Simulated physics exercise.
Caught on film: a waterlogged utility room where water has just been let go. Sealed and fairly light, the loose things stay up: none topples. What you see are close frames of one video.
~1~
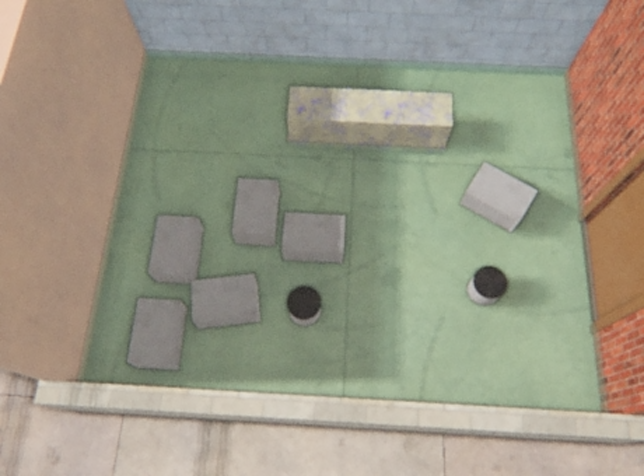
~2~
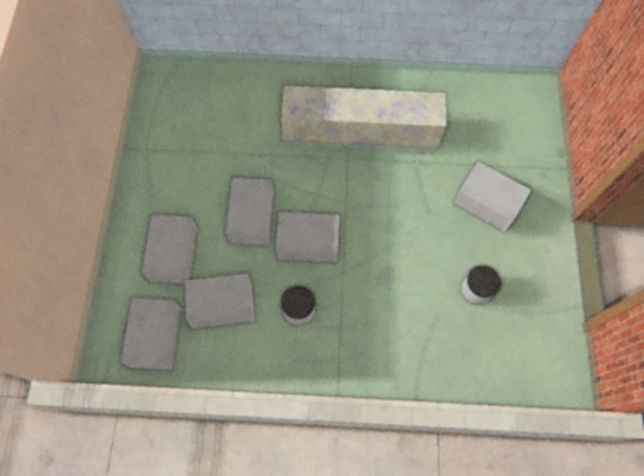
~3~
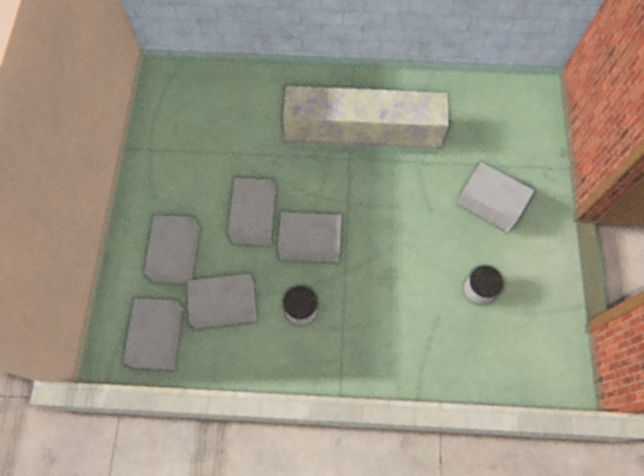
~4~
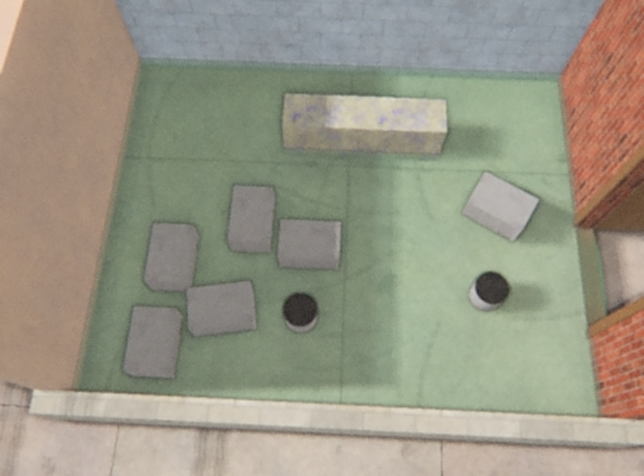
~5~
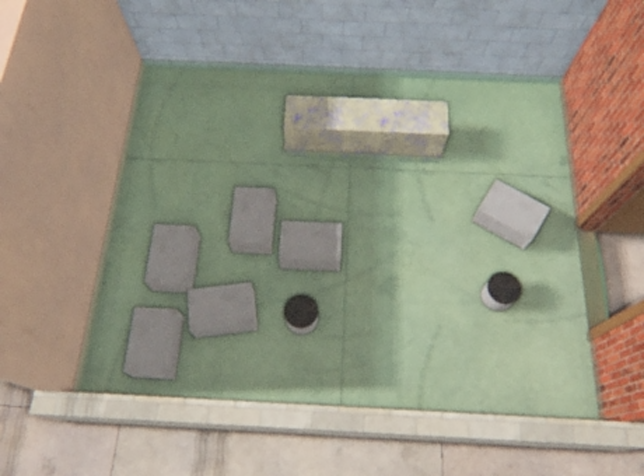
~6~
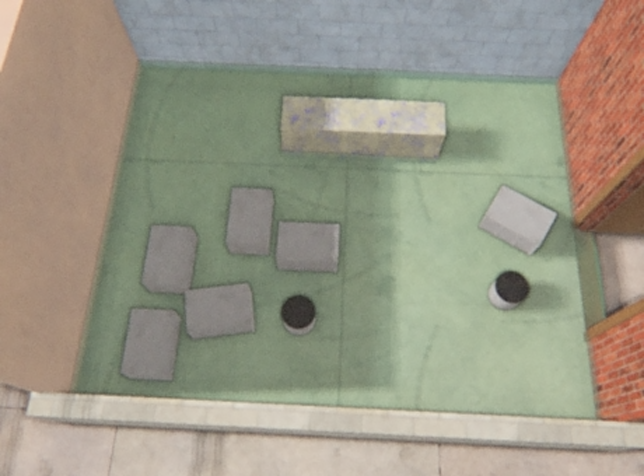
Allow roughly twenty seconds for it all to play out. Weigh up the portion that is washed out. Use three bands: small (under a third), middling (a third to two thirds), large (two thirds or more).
Middling.
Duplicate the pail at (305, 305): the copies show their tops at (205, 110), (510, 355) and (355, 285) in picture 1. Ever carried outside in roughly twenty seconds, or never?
Well, taking each in turn, that's never removed, lost to the flow and finally lost to the flow.
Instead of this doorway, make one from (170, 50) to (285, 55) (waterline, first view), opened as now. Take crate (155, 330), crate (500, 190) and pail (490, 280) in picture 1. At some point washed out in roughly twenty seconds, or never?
The first doesn't get out, the second doesn't get out, the last doesn't get out.
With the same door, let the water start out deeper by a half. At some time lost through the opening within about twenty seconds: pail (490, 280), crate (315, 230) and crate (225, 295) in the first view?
In sequence they are removed, removed and not removed.
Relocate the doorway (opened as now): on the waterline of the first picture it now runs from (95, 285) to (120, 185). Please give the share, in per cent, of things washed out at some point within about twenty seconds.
Roughly 80 in a hundred.
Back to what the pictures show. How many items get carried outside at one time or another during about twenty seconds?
It comes to 4.
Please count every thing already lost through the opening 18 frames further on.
Count: 2.
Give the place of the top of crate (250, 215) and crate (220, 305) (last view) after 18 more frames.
(331, 229) and (289, 317), give or take.
A moment on, 1 of 8 are out; 7 afloat.
Next, 2 of 8 are out; 6 afloat.
Later, 2 of 8 are out; 6 afloat.
In the end, 4 of 8 are out; 4 afloat.
